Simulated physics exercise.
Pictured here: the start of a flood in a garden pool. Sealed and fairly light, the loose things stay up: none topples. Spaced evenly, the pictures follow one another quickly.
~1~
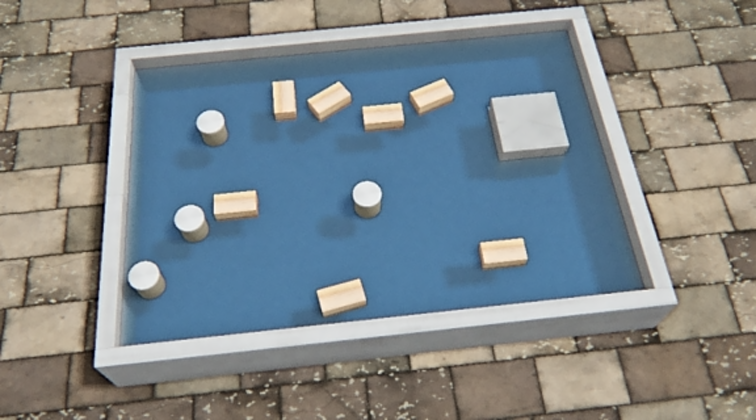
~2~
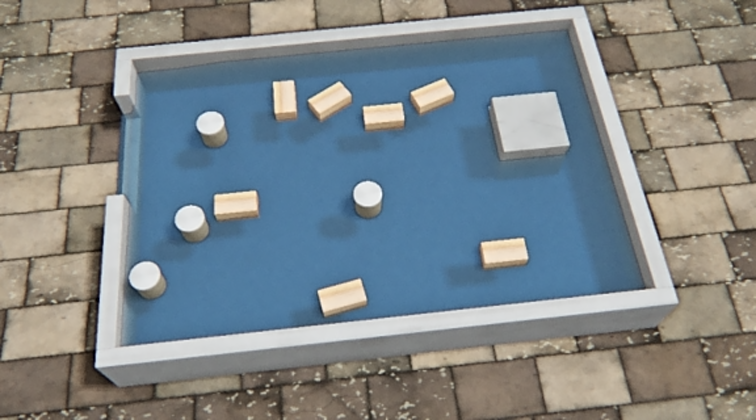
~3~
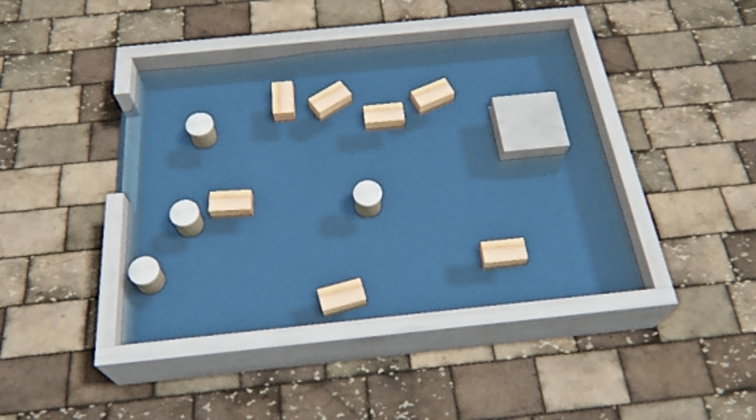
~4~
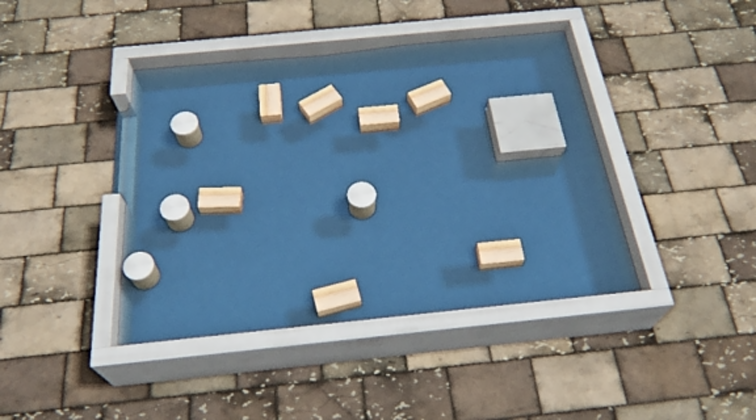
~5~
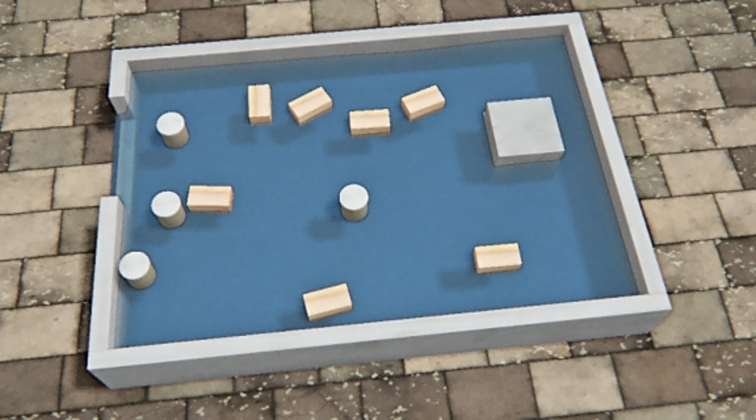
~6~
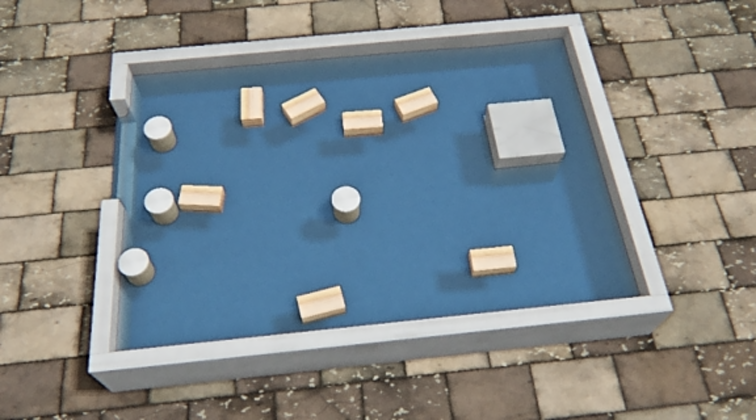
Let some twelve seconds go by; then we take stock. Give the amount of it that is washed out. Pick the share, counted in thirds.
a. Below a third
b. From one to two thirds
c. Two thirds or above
Answer: B.
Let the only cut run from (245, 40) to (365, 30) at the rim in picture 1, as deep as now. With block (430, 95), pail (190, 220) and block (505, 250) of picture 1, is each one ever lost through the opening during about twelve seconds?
First escapes, second never leaves, third never leaves.
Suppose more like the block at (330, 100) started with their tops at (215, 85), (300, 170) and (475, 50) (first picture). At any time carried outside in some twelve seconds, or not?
In order, the first is escaping, the second escaping, the third never leaving.
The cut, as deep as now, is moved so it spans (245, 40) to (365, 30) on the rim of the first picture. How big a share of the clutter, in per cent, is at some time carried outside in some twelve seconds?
Roughly 50 %.
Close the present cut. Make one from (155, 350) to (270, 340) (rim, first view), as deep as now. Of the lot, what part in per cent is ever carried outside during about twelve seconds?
I'd call it 40 per cent.
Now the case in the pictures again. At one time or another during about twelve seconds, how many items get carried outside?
My count comes to 4.
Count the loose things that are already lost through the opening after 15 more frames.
4.
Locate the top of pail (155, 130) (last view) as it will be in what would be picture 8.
It should be near (127, 134).
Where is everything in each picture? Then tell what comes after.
The first frame shows a pail at (210, 122) floats; a pail at (189, 218) floats; 0 of 11 have shifted.
The second frame shows a pail at (210, 123), afloat; a pail at (190, 218), afloat; 0 of 11 have shifted.
The third frame shows a pail at (199, 124), afloat, close to its start; a pail at (184, 213) floats, close to its start; 2 of 11 have shifted.
The fourth frame shows a pail at (184, 123) floats, close to its start; a pail at (175, 207) floats, close to its start; 6 of 11 have shifted.
The fifth frame shows a pail at (170, 124) floats, close to its start; a pail at (166, 204), afloat, close to its start; 9 of 11 have shifted.
The sixth frame shows a pail at (157, 128) floats, a stride from its start; a pail at (159, 201), afloat, close to its start; 10 of 11 have shifted.
A moment on, 0 of 11 are out; 11 afloat.
Next, 3 of 11 are out; 8 afloat.
Later, 4 of 11 are out; 7 afloat.
In the end, 4 of 11 are out; 7 afloat.
